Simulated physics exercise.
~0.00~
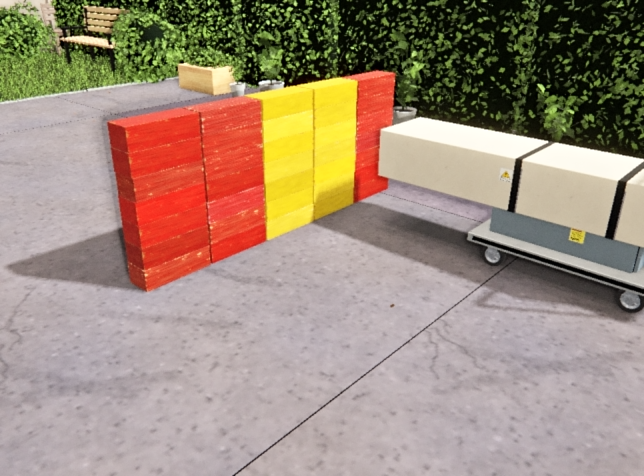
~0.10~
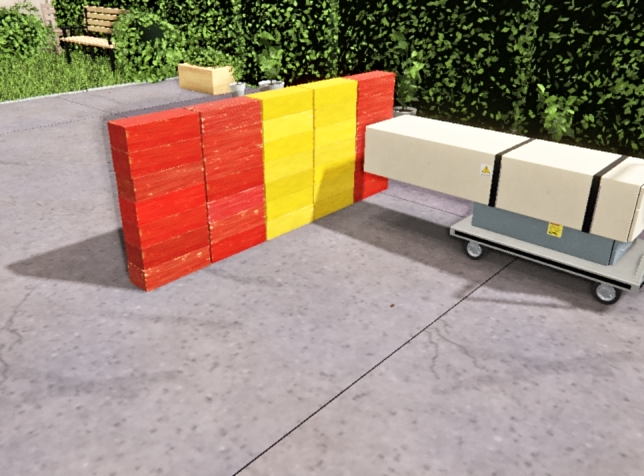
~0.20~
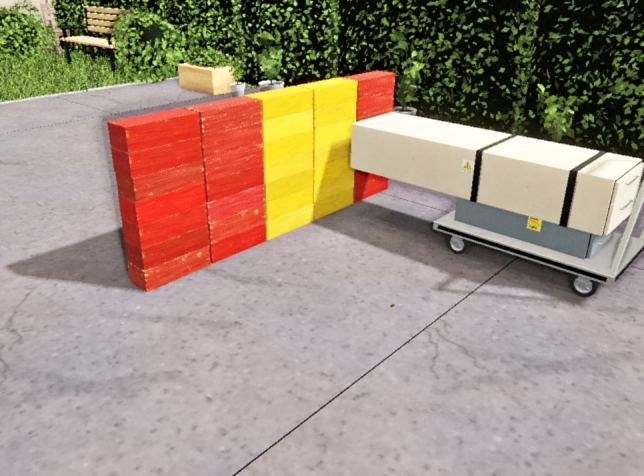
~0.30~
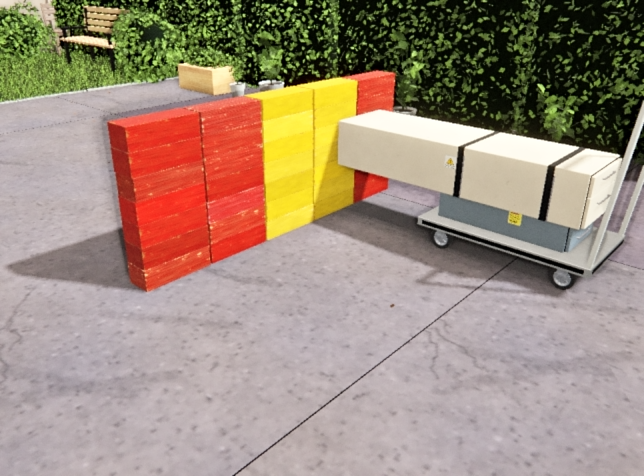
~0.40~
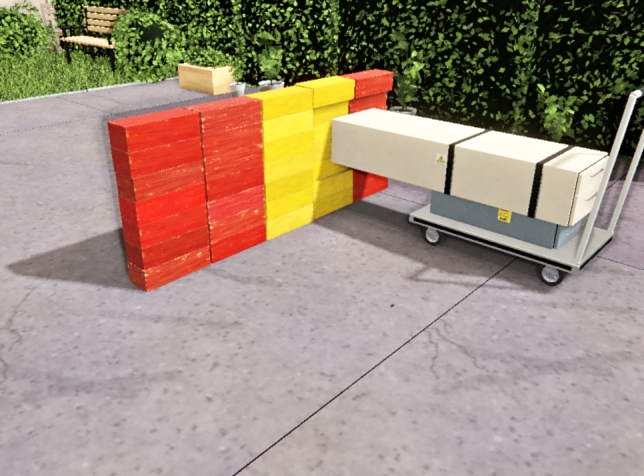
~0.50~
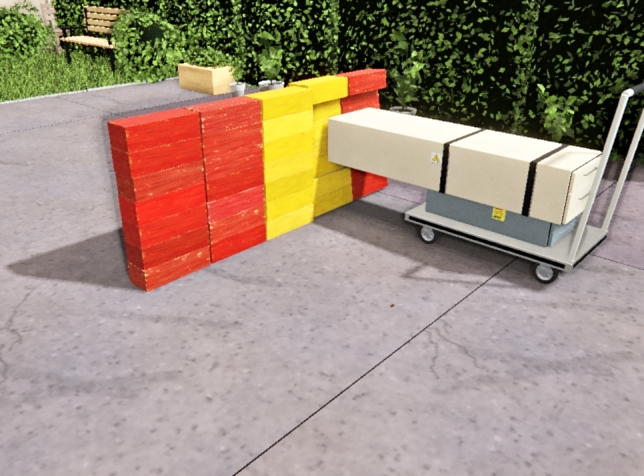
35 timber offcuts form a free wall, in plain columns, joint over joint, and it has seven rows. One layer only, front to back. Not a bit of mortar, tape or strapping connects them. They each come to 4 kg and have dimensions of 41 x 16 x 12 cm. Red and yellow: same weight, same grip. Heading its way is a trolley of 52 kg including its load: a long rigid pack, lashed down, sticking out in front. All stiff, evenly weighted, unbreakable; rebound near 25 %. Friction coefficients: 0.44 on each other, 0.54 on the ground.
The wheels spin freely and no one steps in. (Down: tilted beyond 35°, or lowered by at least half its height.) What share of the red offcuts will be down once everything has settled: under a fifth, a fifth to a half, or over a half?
I'd bet on the fifth-to-half band.
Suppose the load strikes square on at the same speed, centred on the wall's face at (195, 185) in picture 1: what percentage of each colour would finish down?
Down at the end: Red 70 percent, yellow 0 percent.
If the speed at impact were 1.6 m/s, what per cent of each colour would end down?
In that case red 30, yellow 50 per cent.
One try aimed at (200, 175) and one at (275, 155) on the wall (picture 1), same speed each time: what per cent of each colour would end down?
First try then second: Red 70 and 30, yellow 0 and 50 per cent.
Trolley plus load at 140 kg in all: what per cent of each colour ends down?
In that case red comes to 30 and yellow to 50 percent.
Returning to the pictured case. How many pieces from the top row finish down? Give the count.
The number comes to 2.
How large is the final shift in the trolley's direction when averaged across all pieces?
Roughly 25 cm.
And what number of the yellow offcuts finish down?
For yellow, 7.
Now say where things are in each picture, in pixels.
In the first frame (each place is the centre of the face we see best), load (387, 146) 34 cm short of the wall; top red offcut (377, 86); top yellow offcut (337, 95); all as stacked.
Load (373, 142) 23 cm short of the wall; top red offcut (377, 86), in the second frame.
Load (359, 139) 12 cm short of the wall; top red offcut (377, 86), in the third frame.
Load (345, 136) just touching; top red offcut (377, 86), in the fourth frame.
Load (338, 134) 47 mm into the wall's line; top red offcut (375, 85) moved 20 mm; top yellow offcut (335, 94) moved 17 mm; 12 have shifted, in the fifth frame.
Load (335, 133) 8 cm into the wall's line; top red offcut (369, 82) tilted 4°; top yellow offcut (329, 91) moved 7 cm; steepest lean 9°, the offcut at (361, 100); 14 have shifted, in the sixth frame.
By 0.66 s, load 12 cm past the wall's line, still rolling; none of the 21 red offcuts down (0 of 35 in all colours); top red offcut tilted 13°; top yellow offcut tilted 15°.
By 0.86 s, load 17 cm past the wall's line, still rolling; 7 of the 21 red offcuts down (8 of 35 in all colours); top red offcut tilted 33°, 7 cm lower; top yellow offcut tilted 32°, 58 mm lower.
By 1.06 s, load 21 cm past the wall's line, still rolling; 7 of the 21 red offcuts down (14 of 35 in all colours); top red offcut tilted 43°, 37 cm lower; top yellow offcut tilted 49°, 32 cm lower.
By 1.36 s, load 25 cm past the wall's line, still rolling; 7 of the 21 red offcuts down (14 of 35 in all colours); top red offcut upside down; top yellow offcut upside down.
When it is over (2.4 s), load 29 cm past the wall's line, stopped; 7 of the 21 red offcuts down (14 of 35 in all colours); top red offcut on its side; top yellow offcut upside down. That is 33 per cent. In pixels of the last frame, middles, top red offcut near (217, 143), top yellow offcut near (164, 149).
